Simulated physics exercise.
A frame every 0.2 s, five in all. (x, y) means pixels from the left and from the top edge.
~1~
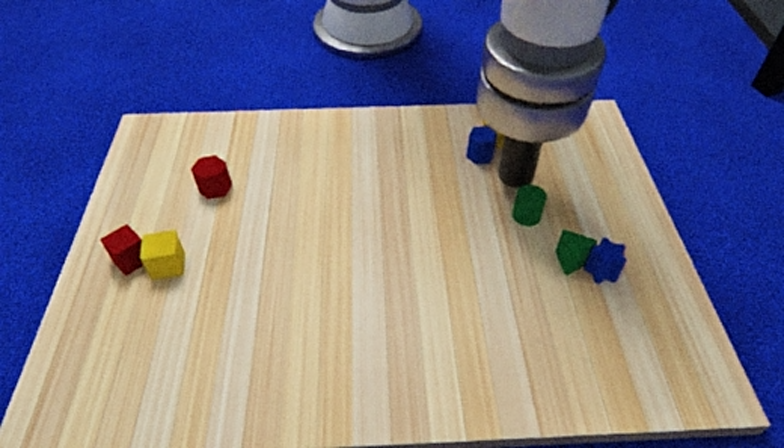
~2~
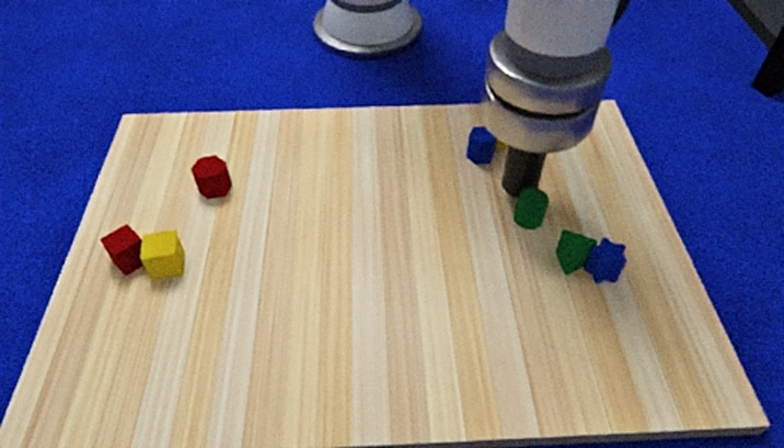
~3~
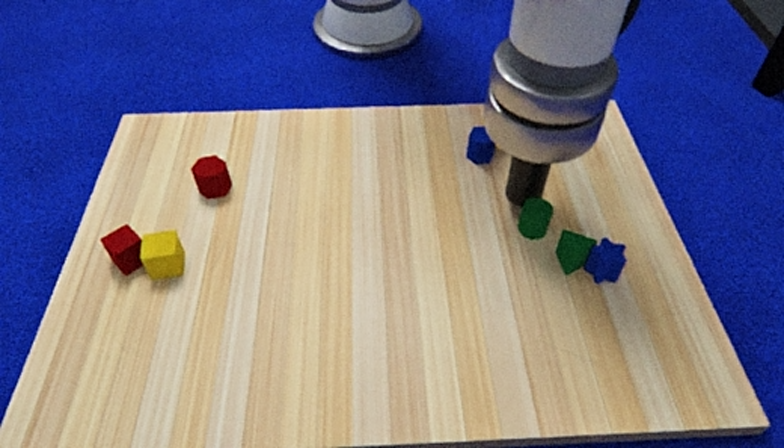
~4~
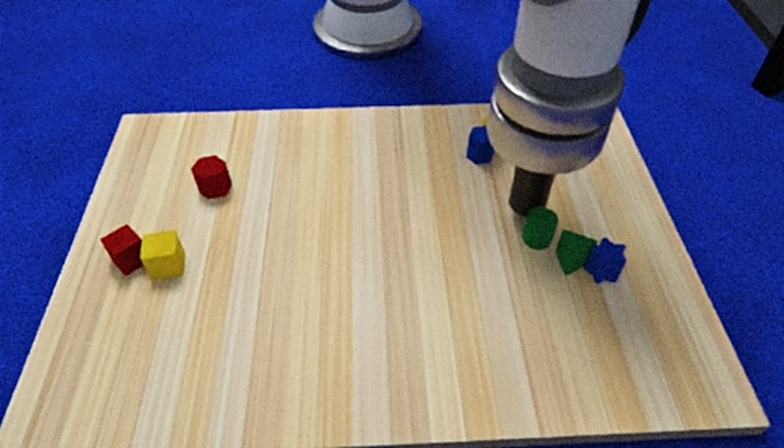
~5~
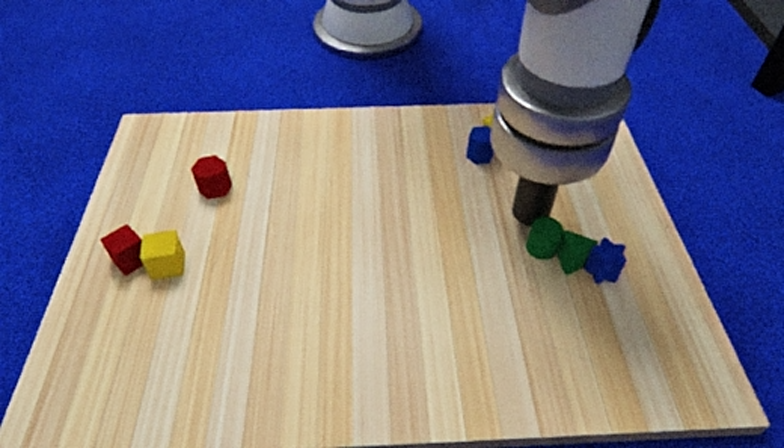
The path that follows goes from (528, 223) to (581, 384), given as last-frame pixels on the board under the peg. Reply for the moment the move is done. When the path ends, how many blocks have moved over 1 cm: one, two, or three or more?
My answer is one.
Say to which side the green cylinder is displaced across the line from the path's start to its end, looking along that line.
Leftward.
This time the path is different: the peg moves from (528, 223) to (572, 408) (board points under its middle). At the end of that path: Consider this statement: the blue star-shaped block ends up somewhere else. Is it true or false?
It is false.
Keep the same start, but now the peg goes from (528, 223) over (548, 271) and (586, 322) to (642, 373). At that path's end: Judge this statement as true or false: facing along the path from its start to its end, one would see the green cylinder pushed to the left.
My answer: False.
What follows on the original path. One third of the way, peg at (545, 260); green cylinder at (570, 277).
Two thirds of the way, peg at (563, 314); green cylinder at (604, 325).
At the end, peg at (586, 375); green cylinder at (629, 356); green triangle still.
